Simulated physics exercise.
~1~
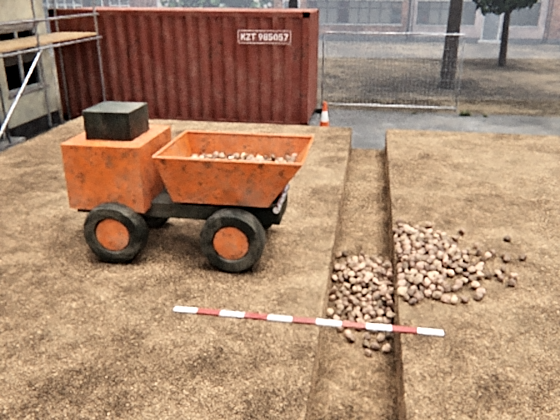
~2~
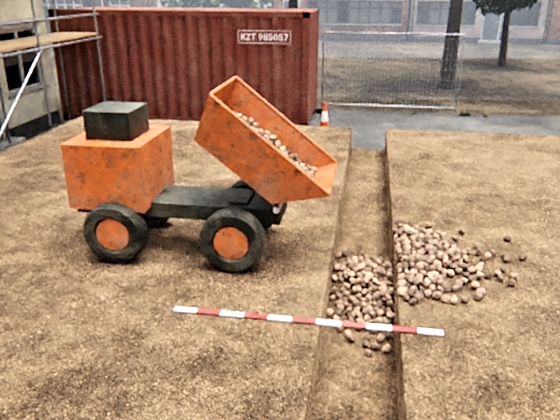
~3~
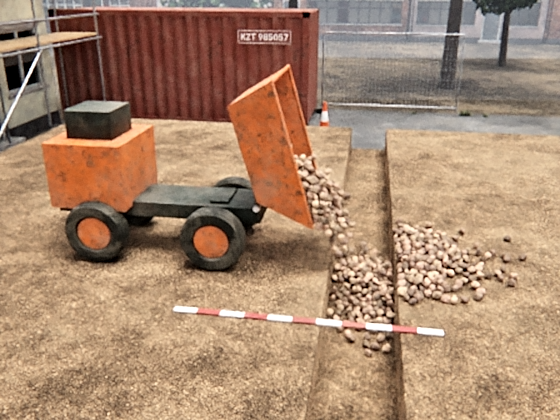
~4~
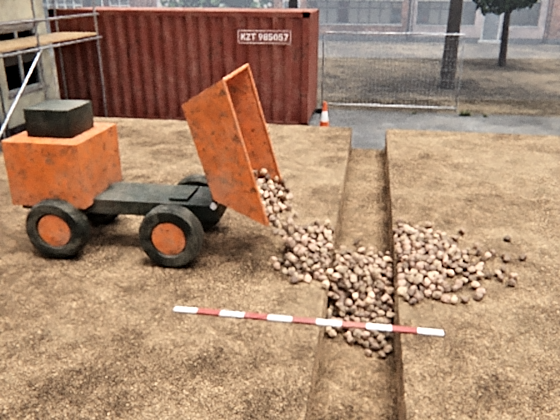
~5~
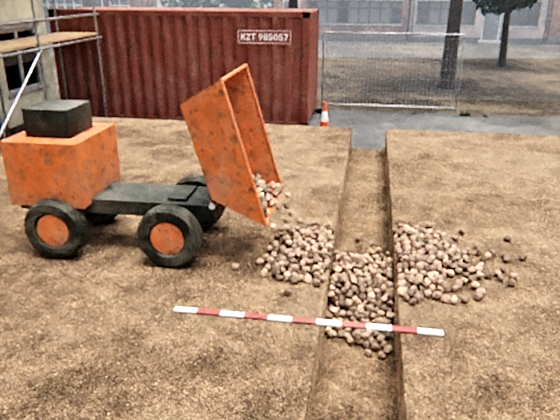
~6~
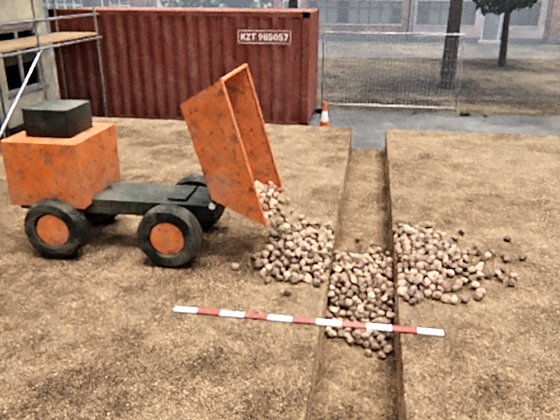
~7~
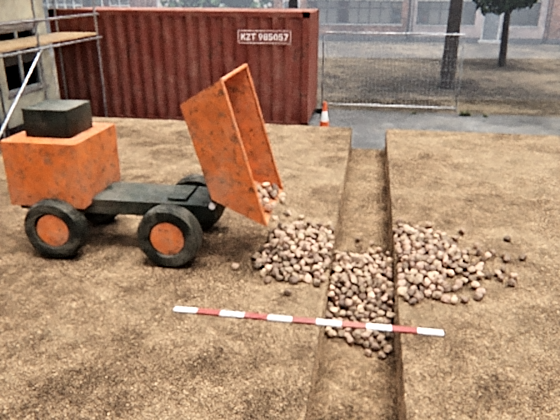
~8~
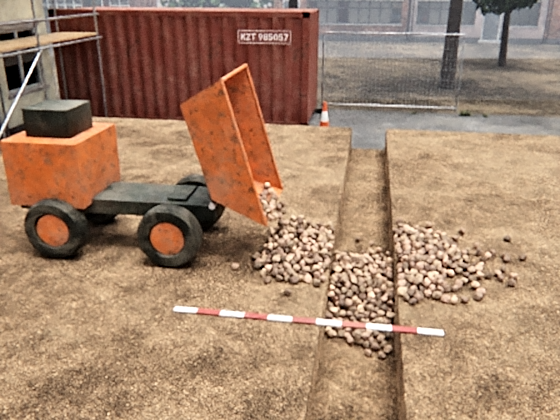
An orange dumper tips its skip steeply toward a trench and backs away to the left as brown stones pour out, first into the trench, then onto the near ground, where a heap builds beside it, leaving the skip raised and a few stones at its lip.
